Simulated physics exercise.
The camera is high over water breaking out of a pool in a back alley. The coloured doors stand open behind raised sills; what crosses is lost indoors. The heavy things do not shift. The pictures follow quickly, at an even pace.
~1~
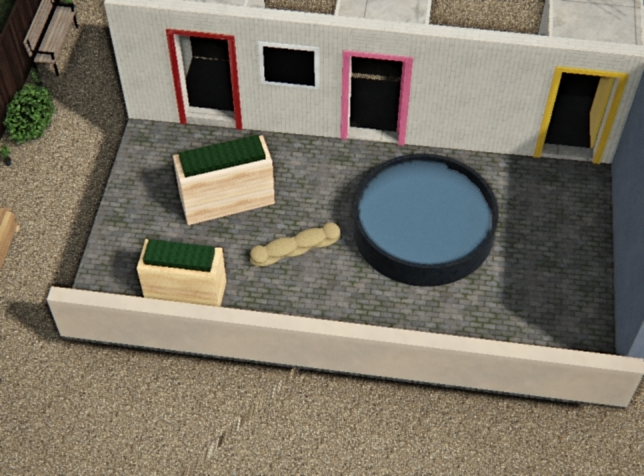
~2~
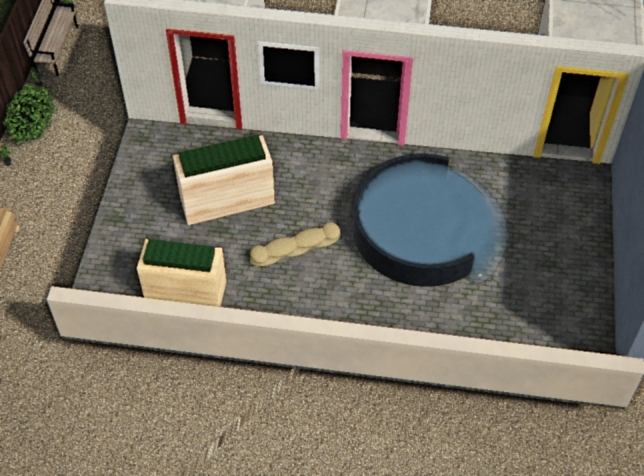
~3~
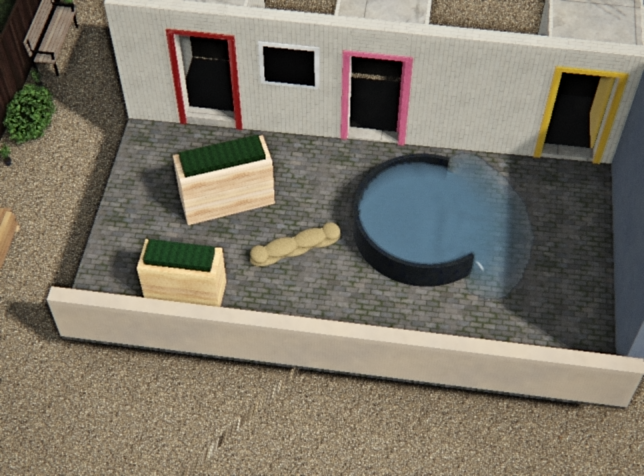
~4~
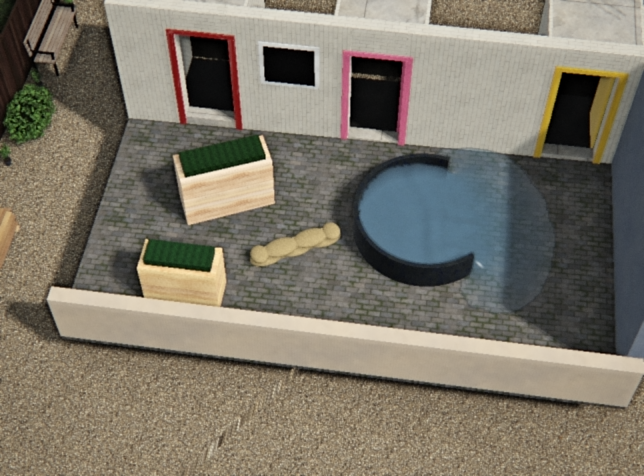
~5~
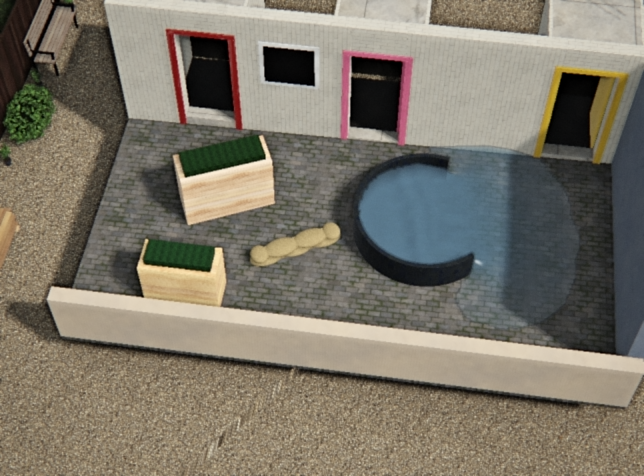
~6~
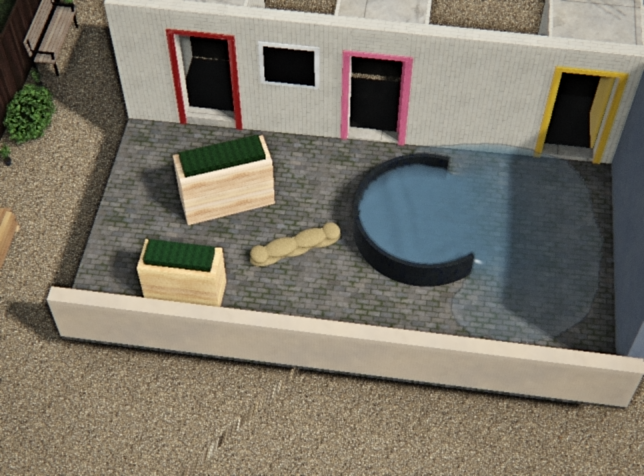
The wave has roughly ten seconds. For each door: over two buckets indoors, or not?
One by one: The pink door admits no more than that; the red door admits no more than that; the yellow door lets in a lot.
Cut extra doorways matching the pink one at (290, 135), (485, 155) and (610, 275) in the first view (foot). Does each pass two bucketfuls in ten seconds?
As listed: Keeps below it, passes that mark, passes that mark.
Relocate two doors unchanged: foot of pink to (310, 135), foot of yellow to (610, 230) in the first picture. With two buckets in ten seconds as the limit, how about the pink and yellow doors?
Then: The pink one is under, the yellow one floods.
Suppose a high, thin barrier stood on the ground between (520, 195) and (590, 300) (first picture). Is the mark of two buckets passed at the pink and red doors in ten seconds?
One by one: Pink door is under; red door takes less.
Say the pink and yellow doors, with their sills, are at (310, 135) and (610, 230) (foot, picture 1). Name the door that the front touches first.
It is the one in yellow.
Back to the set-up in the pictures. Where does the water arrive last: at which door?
The one in red.
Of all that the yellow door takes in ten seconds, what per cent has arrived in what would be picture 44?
Near 100 in a hundred.
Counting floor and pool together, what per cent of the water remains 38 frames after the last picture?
Roughly 94 per cent.
A moment on, water covers 30 % of the floor; the pink door wet at the sill, nothing in, the red door not reached, the yellow door wet at the sill, nothing in.
Next, water covers 30 % of the floor; the pink door wet at the sill, nothing in, the red door not reached, the yellow door under two buckets in.
Then, water covers 40 % of the floor; the pink door wet at the sill, nothing in, the red door not reached, the yellow door far over two buckets in.
Later, water covers 65 % of the floor; the pink door wet at the sill, nothing in, the red door wet at the sill, nothing in, the yellow door far over two buckets in.
In the end, water covers 85 % of the floor; the pink door wet at the sill, nothing in, the red door wet at the sill, nothing in, the yellow door far over two buckets in.
